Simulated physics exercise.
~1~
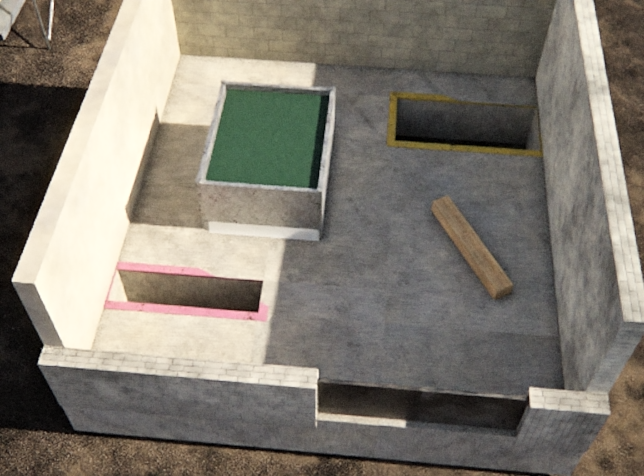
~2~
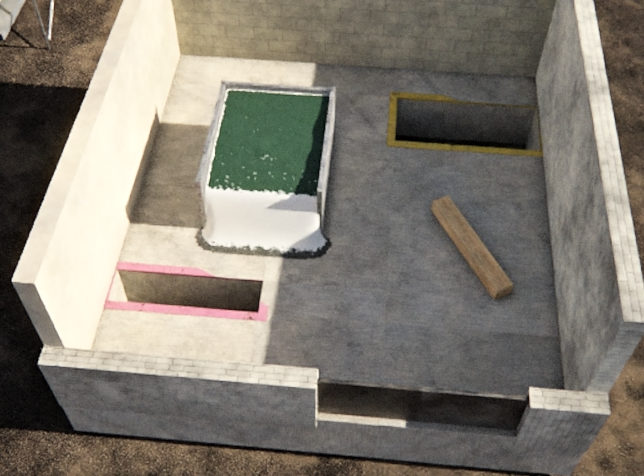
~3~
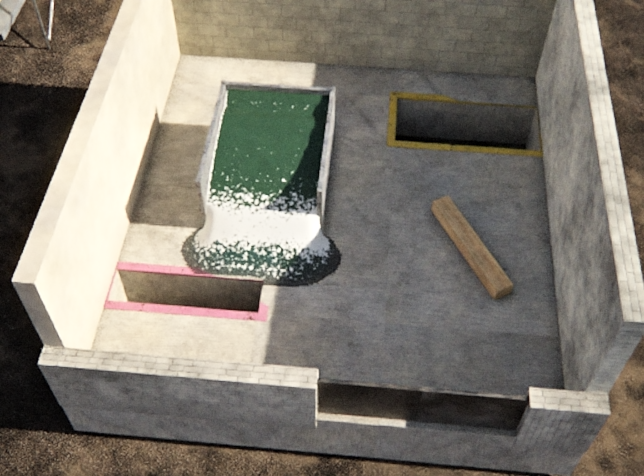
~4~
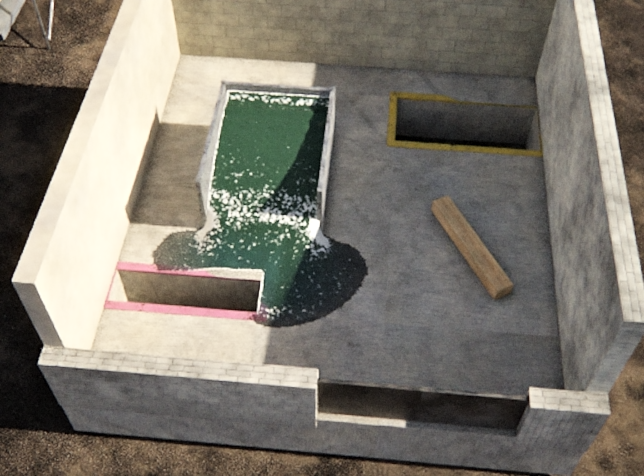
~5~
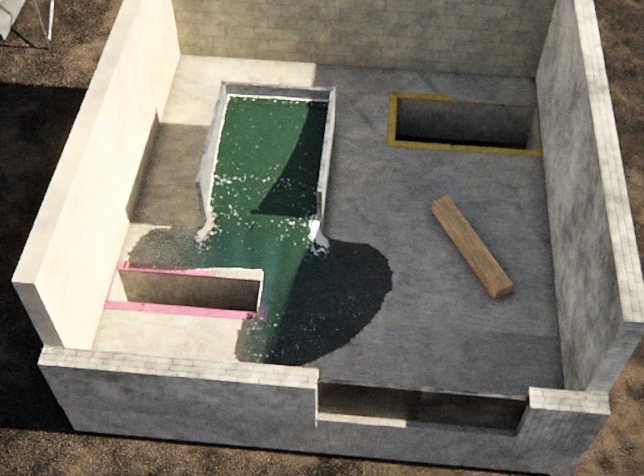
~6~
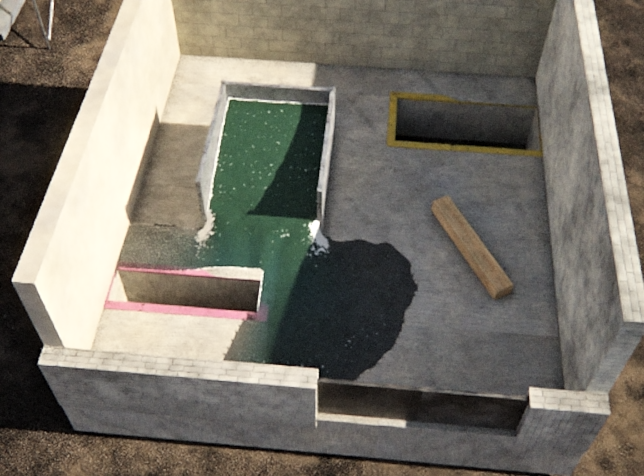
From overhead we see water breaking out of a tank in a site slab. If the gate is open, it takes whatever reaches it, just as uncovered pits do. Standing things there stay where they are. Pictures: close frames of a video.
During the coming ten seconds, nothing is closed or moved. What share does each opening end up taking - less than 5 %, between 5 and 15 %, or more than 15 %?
One by one: As it plays out the gate never reaches five per cent; as it plays out the pink pit goes past fifteen per cent; as it plays out the yellow pit sits in the middle - five to fifteen per cent.
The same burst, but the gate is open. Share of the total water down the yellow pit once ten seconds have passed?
That would be 0 percent for the yellow pit.
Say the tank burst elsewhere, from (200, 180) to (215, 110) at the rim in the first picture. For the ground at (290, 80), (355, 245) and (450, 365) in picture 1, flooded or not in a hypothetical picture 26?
First point swamped, second point spared, third point spared.
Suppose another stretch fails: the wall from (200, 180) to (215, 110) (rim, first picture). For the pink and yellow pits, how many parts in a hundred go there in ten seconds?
Pink 50 %, yellow 20 %.
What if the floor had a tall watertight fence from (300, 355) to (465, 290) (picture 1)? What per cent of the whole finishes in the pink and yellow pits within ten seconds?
The pink pit gets 75 per cent, the yellow pit 2 per cent.
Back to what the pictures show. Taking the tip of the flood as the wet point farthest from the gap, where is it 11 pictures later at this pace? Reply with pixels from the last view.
I'd point to (555, 421).
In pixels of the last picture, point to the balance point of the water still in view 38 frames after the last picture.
My pick is pixel (360, 293).
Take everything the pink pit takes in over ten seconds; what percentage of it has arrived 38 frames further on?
Near 90 %, I'd say.
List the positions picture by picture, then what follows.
In the first frame, the open tank at (269, 138) is whole and still.
In the second frame, water pours out at (262, 214) and has run to (325, 242).
In the third frame, the front is at (332, 264), out from the gap at (262, 217).
In the fourth frame, the front is at (317, 313), out from the gap at (262, 219).
In the fifth frame, the front is at (276, 365), out from the gap at (262, 220).
In the sixth frame, the front is at a hidden place, out from the gap at (262, 220).
A moment on, water covers 25 % of the floor; the gate 0 %, the pink pit 27 %, the yellow pit 0 %.
Next, water covers 35 % of the floor; the gate 0 %, the pink pit 40 %, the yellow pit 0 %.
Then, water covers 40 % of the floor; the gate 0 %, the pink pit 52 %, the yellow pit 0 %.
Later, water covers 55 % of the floor; the gate 0 %, the pink pit 62 %, the yellow pit 4 %.
In the end, water covers 65 % of the floor; the gate 0 %, the pink pit 69 %, the yellow pit 7 %.
